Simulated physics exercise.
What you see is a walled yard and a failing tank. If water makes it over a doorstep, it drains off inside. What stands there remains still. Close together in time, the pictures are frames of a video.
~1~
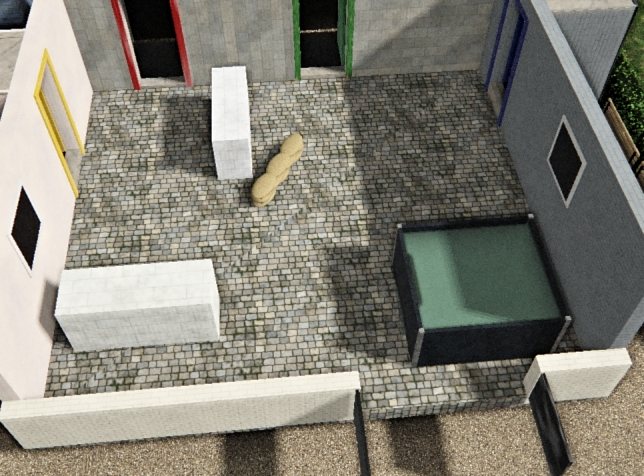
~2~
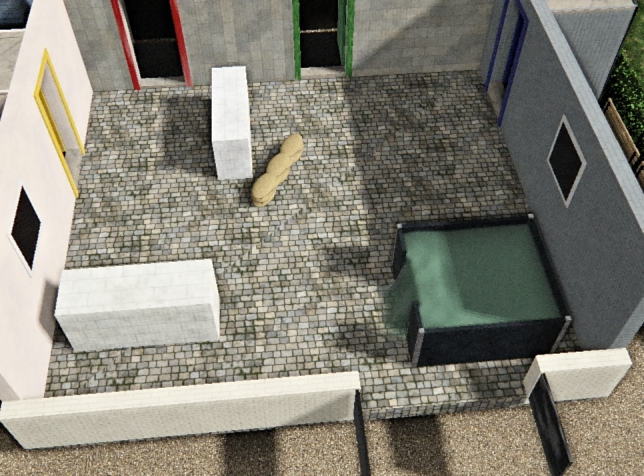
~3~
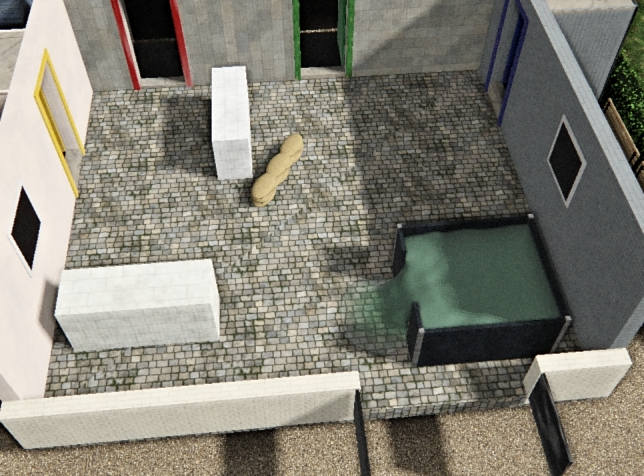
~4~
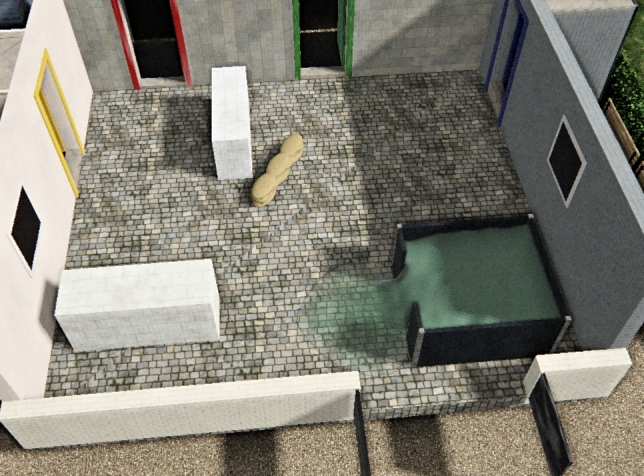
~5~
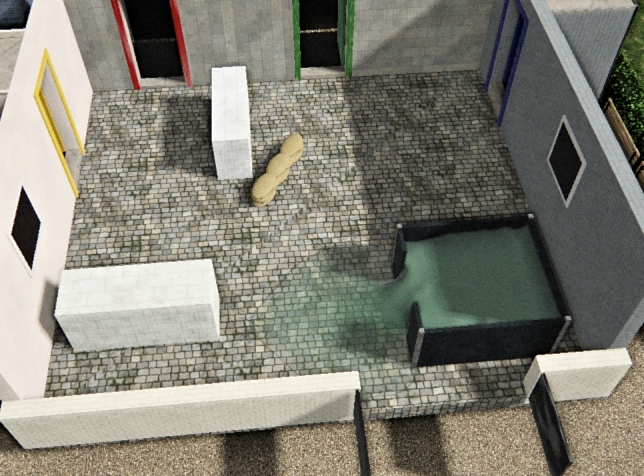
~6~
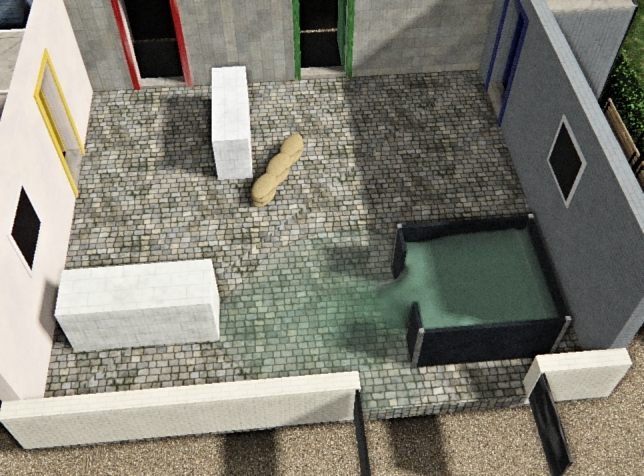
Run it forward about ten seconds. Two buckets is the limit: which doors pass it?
In the end red door: Over the cap; blue door: Within the cap; yellow door: Within the cap; green door: Within the cap.
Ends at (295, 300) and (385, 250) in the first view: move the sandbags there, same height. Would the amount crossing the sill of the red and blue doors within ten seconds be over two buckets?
Red exceeds it, blue falls short.
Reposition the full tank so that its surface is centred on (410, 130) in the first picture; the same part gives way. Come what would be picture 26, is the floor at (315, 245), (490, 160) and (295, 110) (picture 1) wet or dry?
In the order asked: Reached by the flood, not reached, reached by the flood.
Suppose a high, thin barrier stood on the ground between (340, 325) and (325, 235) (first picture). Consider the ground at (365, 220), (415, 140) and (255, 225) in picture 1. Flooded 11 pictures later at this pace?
In order: Soaked, soaked, untouched.
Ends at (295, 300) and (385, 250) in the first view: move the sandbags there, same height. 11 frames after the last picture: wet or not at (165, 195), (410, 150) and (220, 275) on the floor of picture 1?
As listed: Spared, spared, submerged.
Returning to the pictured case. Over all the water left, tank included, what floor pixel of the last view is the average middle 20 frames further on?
I'd put it at around (282, 288).
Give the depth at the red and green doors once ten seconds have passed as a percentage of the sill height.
The first sits near 190 in a hundred and the second near 40 in a hundred.
A moment on, water covers 25 % of the floor; the red door not reached, the blue door not reached, the yellow door not reached, the green door not reached.
Next, water covers 40 % of the floor; the red door not reached, the blue door not reached, the yellow door not reached, the green door not reached.
Then, water covers 45 % of the floor; the red door not reached, the blue door not reached, the yellow door wet at the sill, nothing in, the green door not reached.
Later, water covers 55 % of the floor; the red door over two buckets in, the blue door not reached, the yellow door under two buckets in, the green door wet at the sill, nothing in.
In the end, water covers 90 % of the floor; the red door far over two buckets in, the blue door wet at the sill, nothing in, the yellow door under two buckets in, the green door wet at the sill, nothing in.
